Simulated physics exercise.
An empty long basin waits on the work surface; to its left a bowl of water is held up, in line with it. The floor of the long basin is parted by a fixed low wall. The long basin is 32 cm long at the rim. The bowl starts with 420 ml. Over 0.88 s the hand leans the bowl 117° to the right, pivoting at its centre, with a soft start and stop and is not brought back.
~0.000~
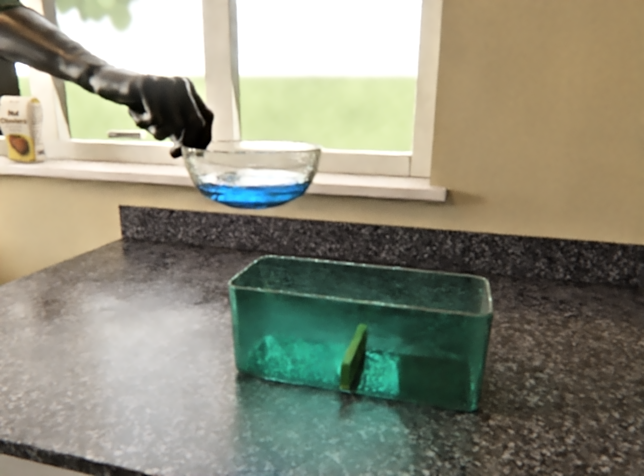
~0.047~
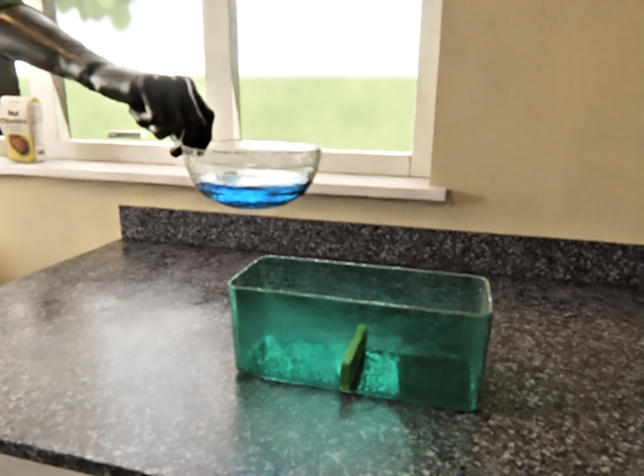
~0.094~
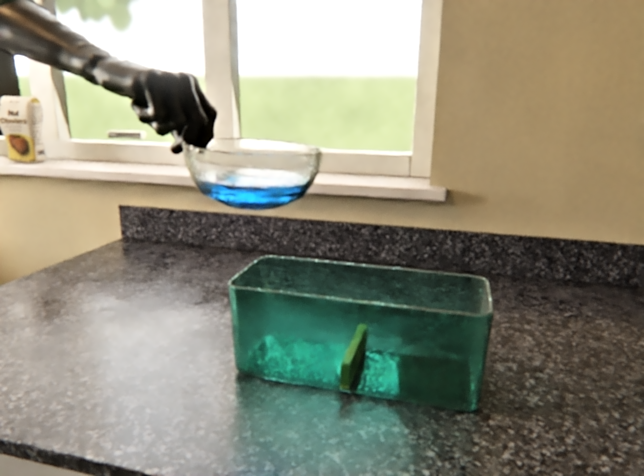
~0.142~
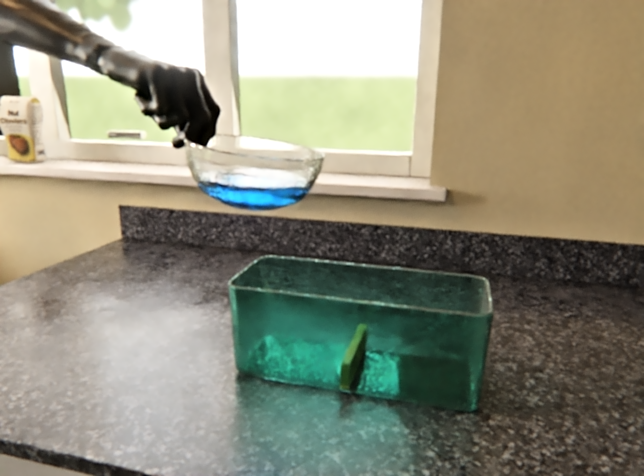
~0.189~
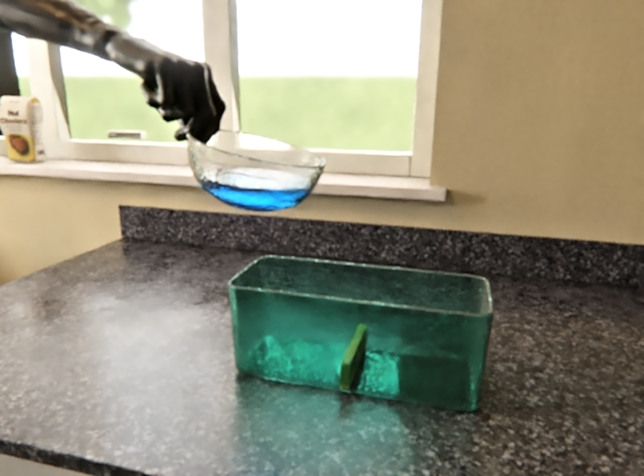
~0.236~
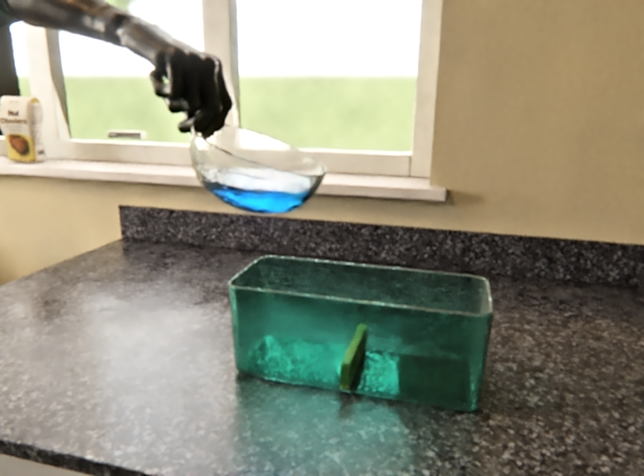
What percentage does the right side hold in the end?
The far part has some 19 per cent.
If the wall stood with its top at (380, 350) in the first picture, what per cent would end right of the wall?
In that case some 15 per cent.
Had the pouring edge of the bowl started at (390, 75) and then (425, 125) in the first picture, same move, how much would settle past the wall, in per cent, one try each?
First 80, then 85 per cent.
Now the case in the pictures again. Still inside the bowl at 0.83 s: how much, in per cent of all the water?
Near 0 in a hundred.
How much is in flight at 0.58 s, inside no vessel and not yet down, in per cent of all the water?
About 42 per cent.
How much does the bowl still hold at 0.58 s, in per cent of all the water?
About 26 per cent.
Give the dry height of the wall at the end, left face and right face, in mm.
Left about 16 mm, right about 32 mm.
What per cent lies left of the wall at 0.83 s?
Near 82 in a hundred.
By 0.58 s the tilt is 86° and 25 per cent is still to pour, 28 is left of the wall and 5 right of it.
By 0.83 s the tilt is 116° and 0 per cent is still to pour, 82 is left of the wall and 16 right of it.
By 1.09 s the tilt is 117° and 0 per cent is still to pour, 80 is left of the wall and 19 right of it.
By 1.38 s the tilt is 117° and 0 per cent is still to pour, 80 is left of the wall and 19 right of it.
At rest 80 per cent lies left of the wall, 19 right of it and 1 outside.
